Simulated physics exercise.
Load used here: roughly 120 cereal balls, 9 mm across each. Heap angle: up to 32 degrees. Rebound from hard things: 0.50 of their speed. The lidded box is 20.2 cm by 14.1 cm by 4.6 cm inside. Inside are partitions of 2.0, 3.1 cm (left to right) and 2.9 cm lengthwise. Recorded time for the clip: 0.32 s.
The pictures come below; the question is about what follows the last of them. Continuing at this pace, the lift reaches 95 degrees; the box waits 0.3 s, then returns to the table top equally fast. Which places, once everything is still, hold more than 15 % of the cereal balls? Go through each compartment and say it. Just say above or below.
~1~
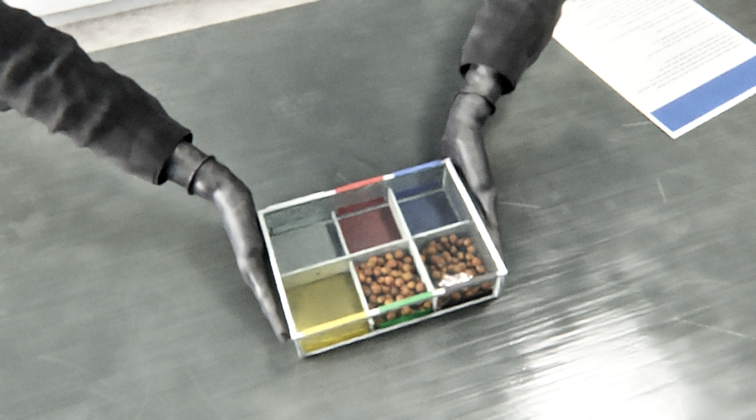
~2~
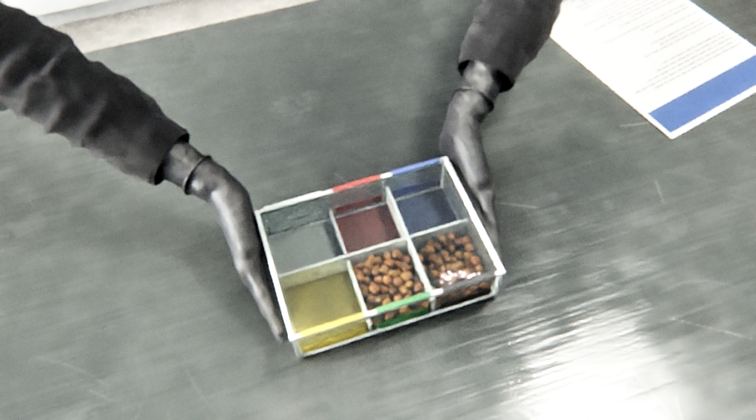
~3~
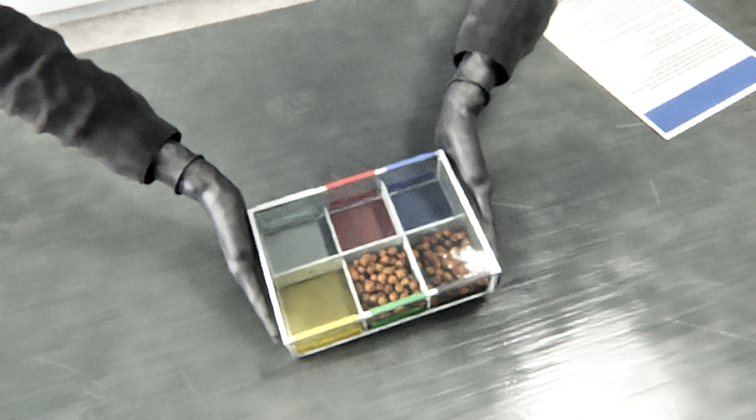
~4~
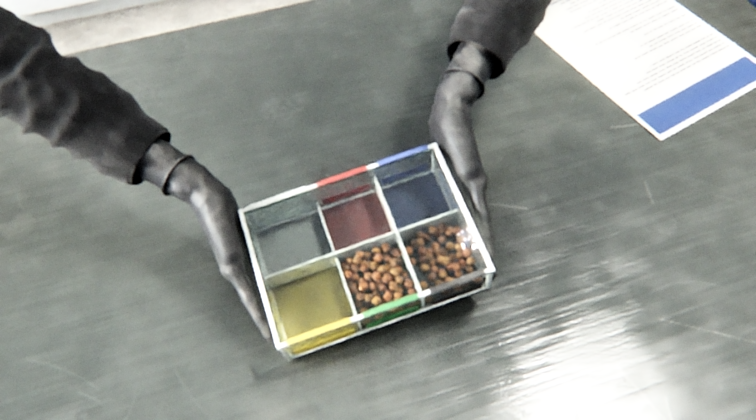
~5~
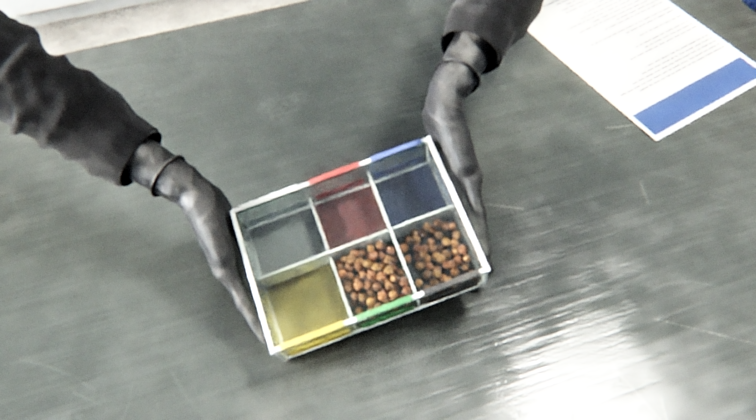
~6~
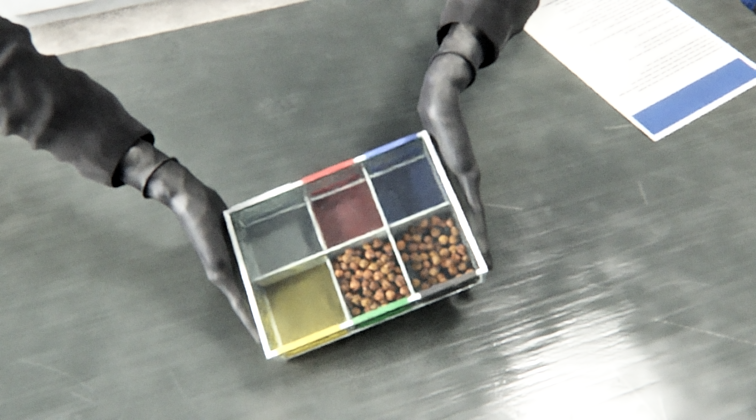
Red below, blue below, green above, yellow above, white below, black above.
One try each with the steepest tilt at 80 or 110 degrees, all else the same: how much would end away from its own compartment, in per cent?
I'd expect close to 10 and then close to 55 per cent.
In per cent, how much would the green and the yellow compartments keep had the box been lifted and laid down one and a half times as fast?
Per cent - green: 25; yellow: 40.
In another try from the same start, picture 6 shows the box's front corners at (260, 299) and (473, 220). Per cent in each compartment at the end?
Red 10; blue 10; green 15; yellow 0; white 45; black 20.
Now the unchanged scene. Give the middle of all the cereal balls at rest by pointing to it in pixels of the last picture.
Close to pixel (358, 317).
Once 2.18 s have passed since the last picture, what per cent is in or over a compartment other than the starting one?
I'd say around 55 per cent.
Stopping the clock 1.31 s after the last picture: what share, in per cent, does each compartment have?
It splits as red 0, blue 0, green 35, yellow 35, white 0 and black 30 percent.
Then, 1.31 s after the last picture, tilt 95 degrees; green 35 %, yellow 35 %, black 30 %.
Then, 2.18 s after the last picture, tilt 47 degrees; green 25 %, yellow 45 %, black 30 %.
Then, 3.06 s after the last picture, tilt 0 degrees; green 25 %, yellow 45 %, black 30 %.
In the end, red 0 %, blue 0 %, green 25 %, yellow 45 %, white 0 %, black 30 %.
